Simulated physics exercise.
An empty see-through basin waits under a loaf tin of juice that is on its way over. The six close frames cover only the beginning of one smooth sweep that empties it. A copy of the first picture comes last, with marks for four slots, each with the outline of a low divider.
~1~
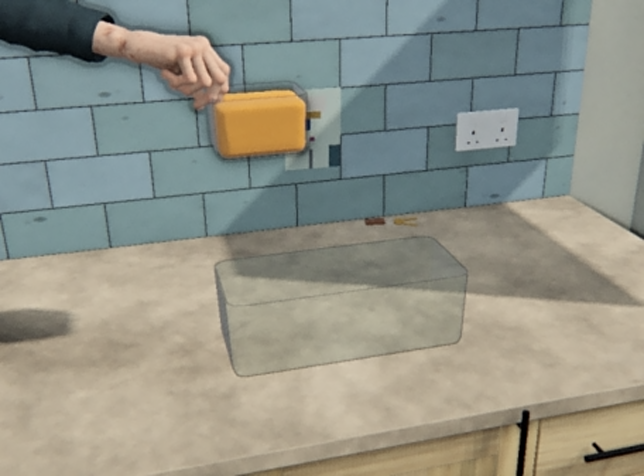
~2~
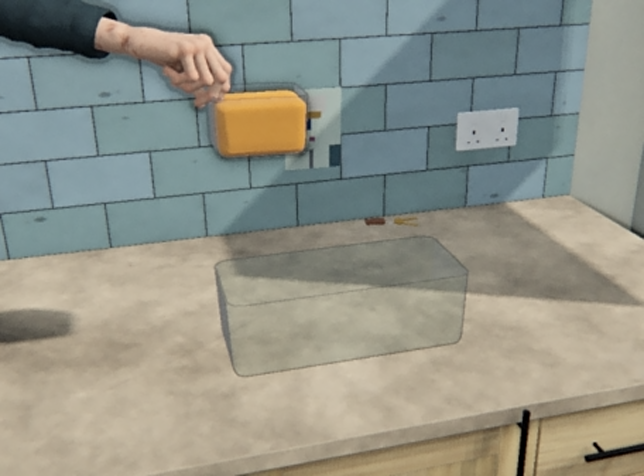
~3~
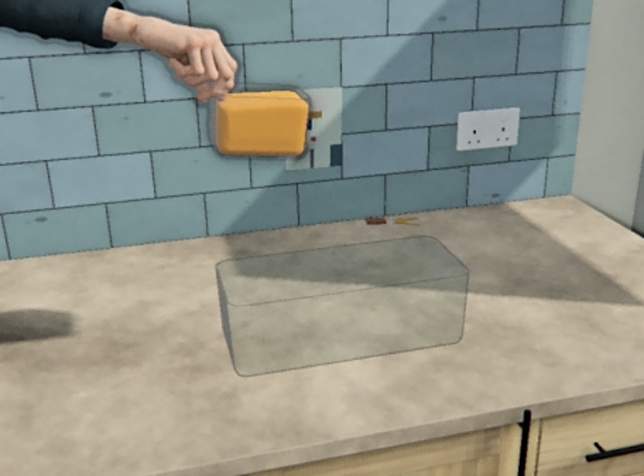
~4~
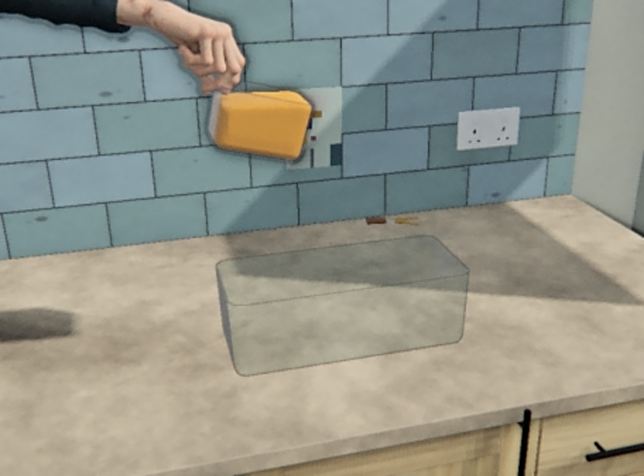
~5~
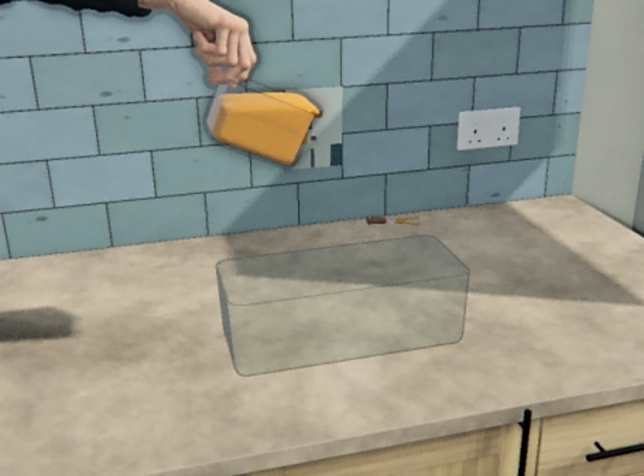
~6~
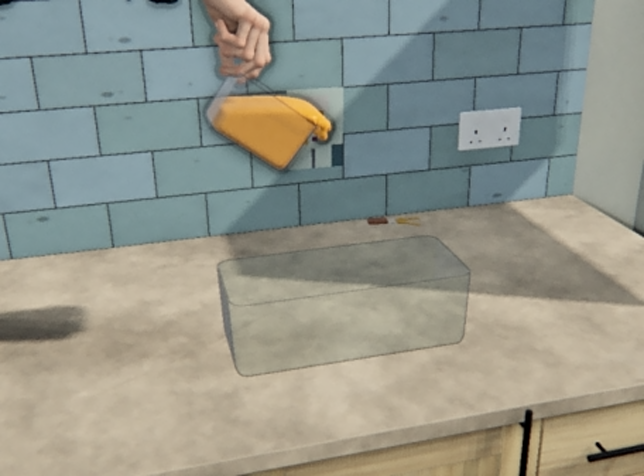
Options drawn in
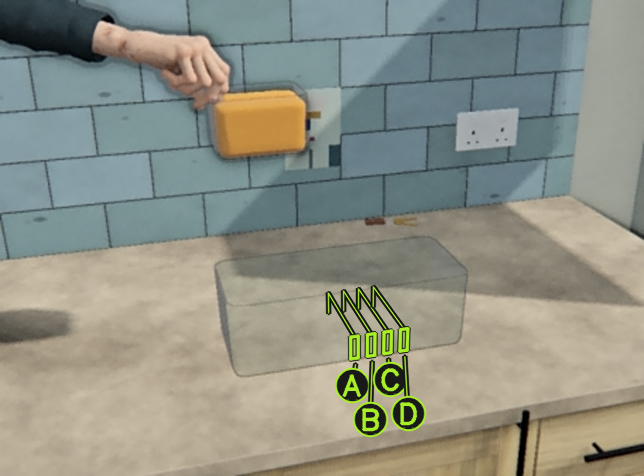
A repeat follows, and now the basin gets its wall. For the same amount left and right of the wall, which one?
Best: C.
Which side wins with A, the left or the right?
The right one.
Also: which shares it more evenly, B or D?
B it is.
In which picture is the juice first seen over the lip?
Picture 5.
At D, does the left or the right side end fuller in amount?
More ends on the left.
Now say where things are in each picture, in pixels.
In the first frame, upright, lip at (299, 87); basin from (233, 375) to (460, 339); nothing has left yet.
In the second frame, upright, lip at (300, 88); nothing has left yet.
In the third frame, tipped about 7°, lip at (303, 92); nothing has left yet.
In the fourth frame, tipped about 15°, lip at (306, 98); nothing has left yet.
In the fifth frame, tipped about 25°, lip at (309, 107); juice is over the lip, down to (309, 107).
In the sixth frame, tipped about 38°, lip at (311, 118); juice is over the lip, down to (316, 132).
On the marked copy, A at (355, 364); B at (372, 361); C at (388, 359); D at (404, 356).
For position A, about 20 % ends left of the wall and 76 % right of it; 3 % is lost outside.
For position B, about 30 % ends left of the wall and 68 % right of it.
For position C, about 51 % ends left of the wall and 46 % right of it; 3 % is lost outside.
For position D, about 84 % ends left of the wall and 11 % right of it; 5 % is lost outside.
